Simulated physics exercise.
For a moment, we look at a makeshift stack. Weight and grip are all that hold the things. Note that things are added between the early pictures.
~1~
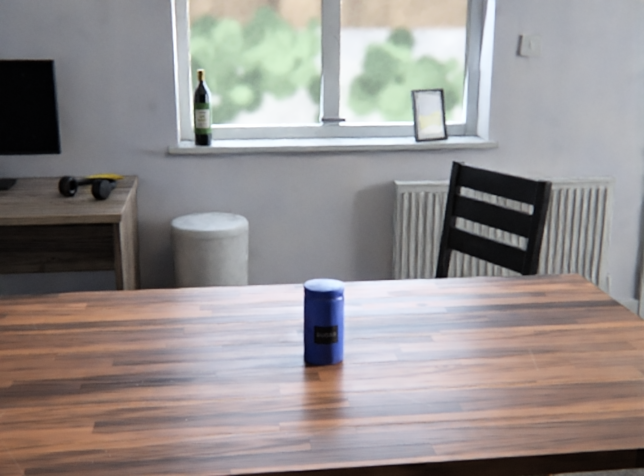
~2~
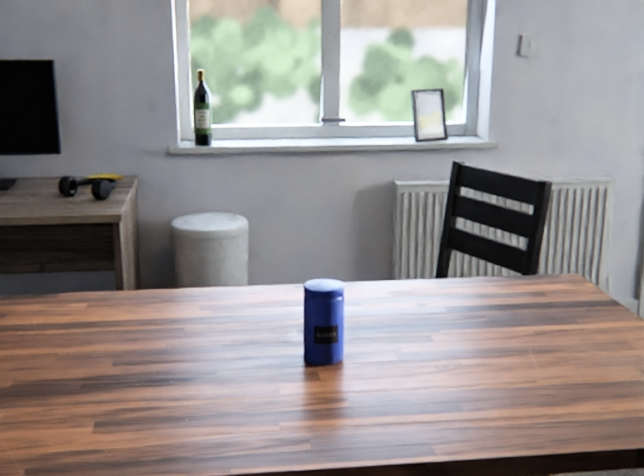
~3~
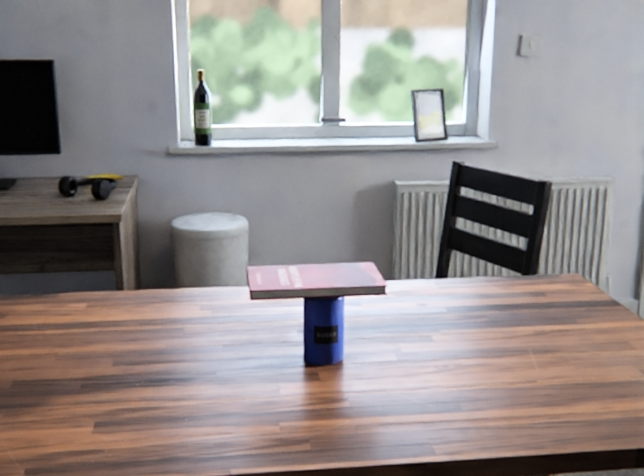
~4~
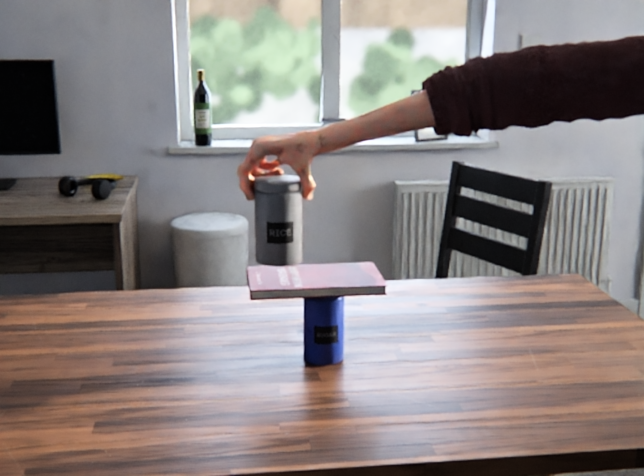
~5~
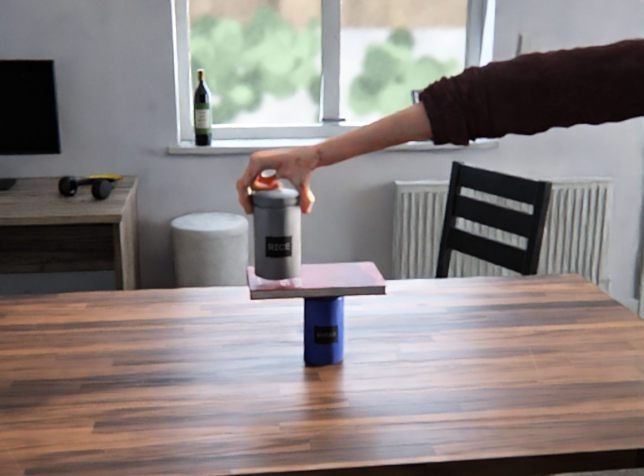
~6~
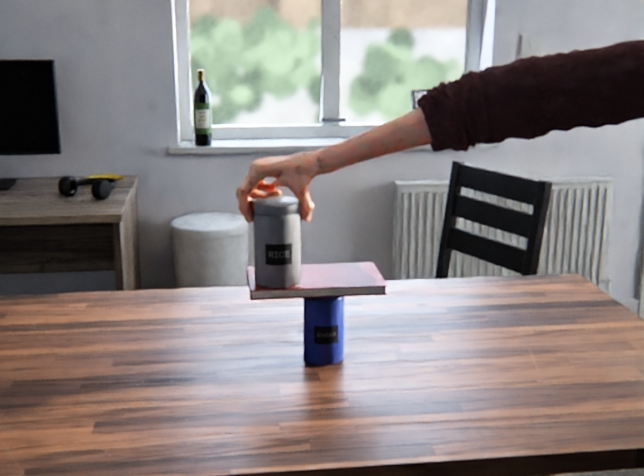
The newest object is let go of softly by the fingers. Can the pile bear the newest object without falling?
No, it falls.
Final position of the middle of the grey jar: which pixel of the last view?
About (215, 354).
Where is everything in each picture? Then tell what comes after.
In the first frame, the last thing is not in view yet; blue jar (324, 322).
In the second frame, the last thing is not in view yet; blue jar (324, 322).
In the third frame, the last thing is not in view yet; blue jar (324, 322).
The fourth frame shows still above its spot; grey jar (279, 220); blue jar (324, 322).
The fifth frame shows still above its spot; grey jar (277, 234); blue jar (324, 322).
The sixth frame shows set down, still held; grey jar (277, 242); blue jar (324, 322).
Then, 0.40 s after the last picture, grey jar now fallen; red book tipped 61° from how it was.
Then, 0.50 s after the last picture, red book on its side.
Then, 0.60 s after the last picture, grey jar resting near (215, 354).
Then, 0.80 s after the last picture, red book now fallen.
At rest, fallen, red book and grey jar; blue jar in place. Seen from the same camera at the end, grey jar near (215, 353). The stack comes apart.
